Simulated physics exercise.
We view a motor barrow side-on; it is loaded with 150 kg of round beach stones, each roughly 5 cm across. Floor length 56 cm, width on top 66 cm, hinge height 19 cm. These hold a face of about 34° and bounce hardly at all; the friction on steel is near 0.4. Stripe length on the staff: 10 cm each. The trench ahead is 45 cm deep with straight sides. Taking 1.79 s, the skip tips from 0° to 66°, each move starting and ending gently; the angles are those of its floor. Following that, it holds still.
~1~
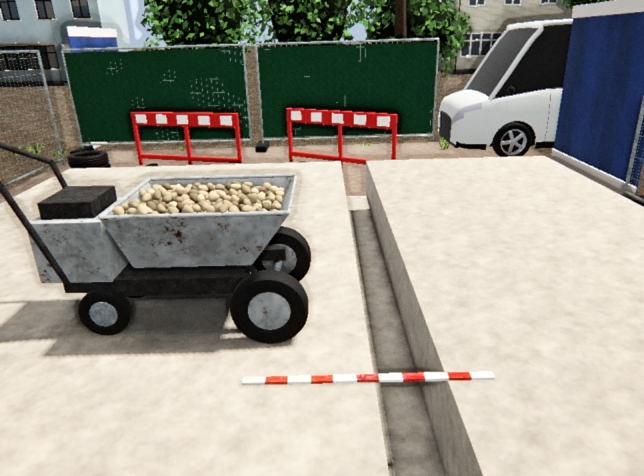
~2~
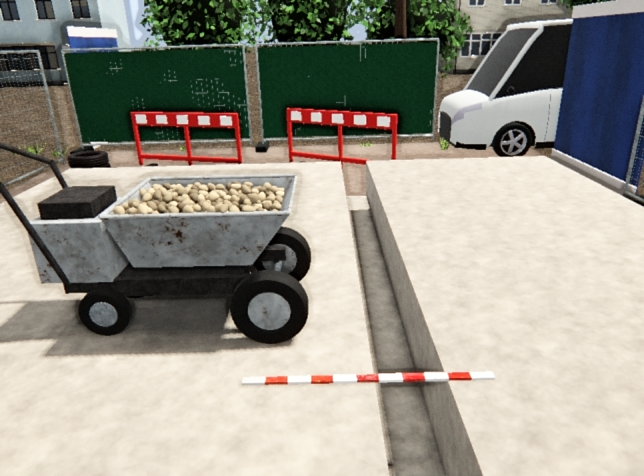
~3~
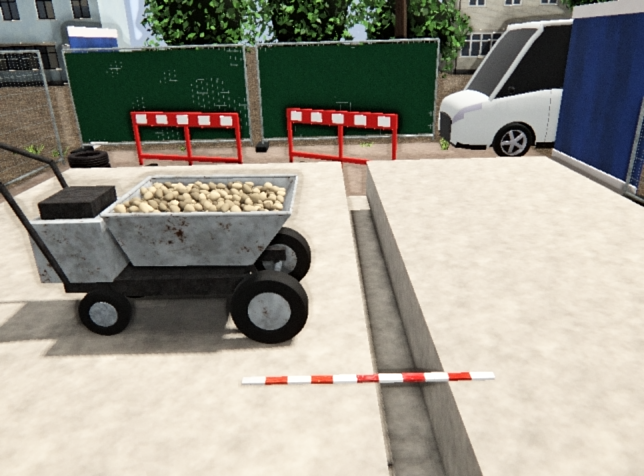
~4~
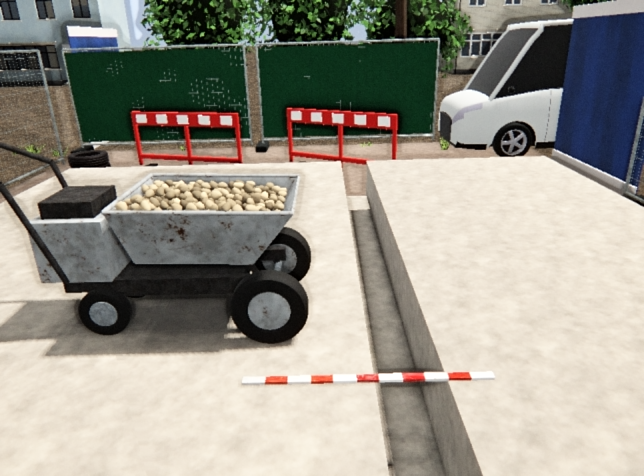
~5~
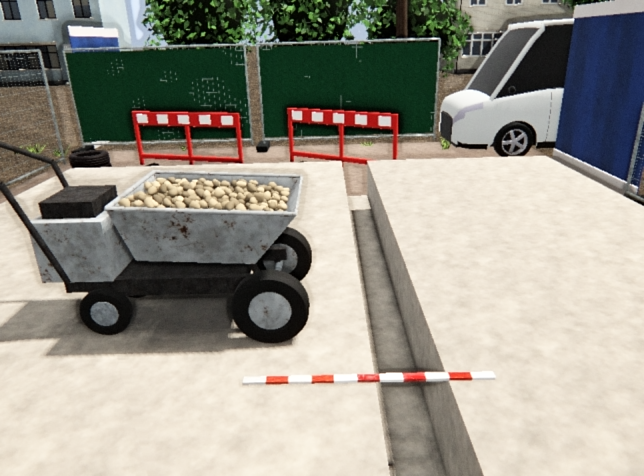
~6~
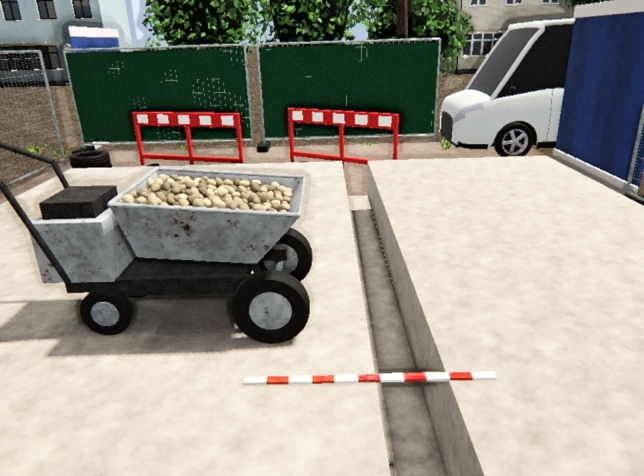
On a fenced building site, a grey motor barrow loaded with round pale stones stood left of a narrow trench, and its skip tilted very slightly while the wheels stayed still.
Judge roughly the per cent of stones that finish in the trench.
An estimated 81 per cent finish in the trench.
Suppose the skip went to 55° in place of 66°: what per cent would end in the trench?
Some 60 in a hundred, I'd say.
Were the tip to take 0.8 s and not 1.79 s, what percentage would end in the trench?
Roughly 60 per cent would.
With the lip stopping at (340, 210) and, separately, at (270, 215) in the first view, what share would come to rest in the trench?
30 % and 95 %.
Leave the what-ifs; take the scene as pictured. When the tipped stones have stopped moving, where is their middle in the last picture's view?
Near (401, 359).
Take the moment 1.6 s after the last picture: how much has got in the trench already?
I'd put it near 40 per cent.
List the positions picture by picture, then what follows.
Lip at (289, 213), floor tilted 0°, highest stones at (184, 194), in the first picture.
Lip at (289, 213), floor tilted 0°, highest stones at (184, 194), in the second picture.
The skip is at 1°, its lip at (291, 214); the top of the load is at (185, 193), in the third picture.
The skip is at 2°, its lip at (293, 214); the top of the load is at (173, 191), in the fourth picture.
Lip at (296, 214), floor tilted 3°, highest stones at (176, 189), in the fifth picture.
The skip is at 5°, its lip at (300, 215); the top of the load is at (177, 185), in the sixth picture.
Then, 1.0 s after the last picture the floor is at 56°, 99 % in the skip, 1 % in the trench; the foremost stones are at (379, 261).
Then, 1.6 s after the last picture the floor is at 66°, 48 % in the skip, 40 % in the trench, 13 % past the trench; the foremost stones are at (490, 300).
Then, 1.9 s after the last picture the floor is at 66°, 25 % in the skip, 56 % in the trench, 19 % past the trench; the foremost stones are at (553, 307).
Then, 3.9 s after the last picture the floor is at 66°, 0 % in the skip, 81 % in the trench, 19 % past the trench; the foremost stones are at (564, 293).
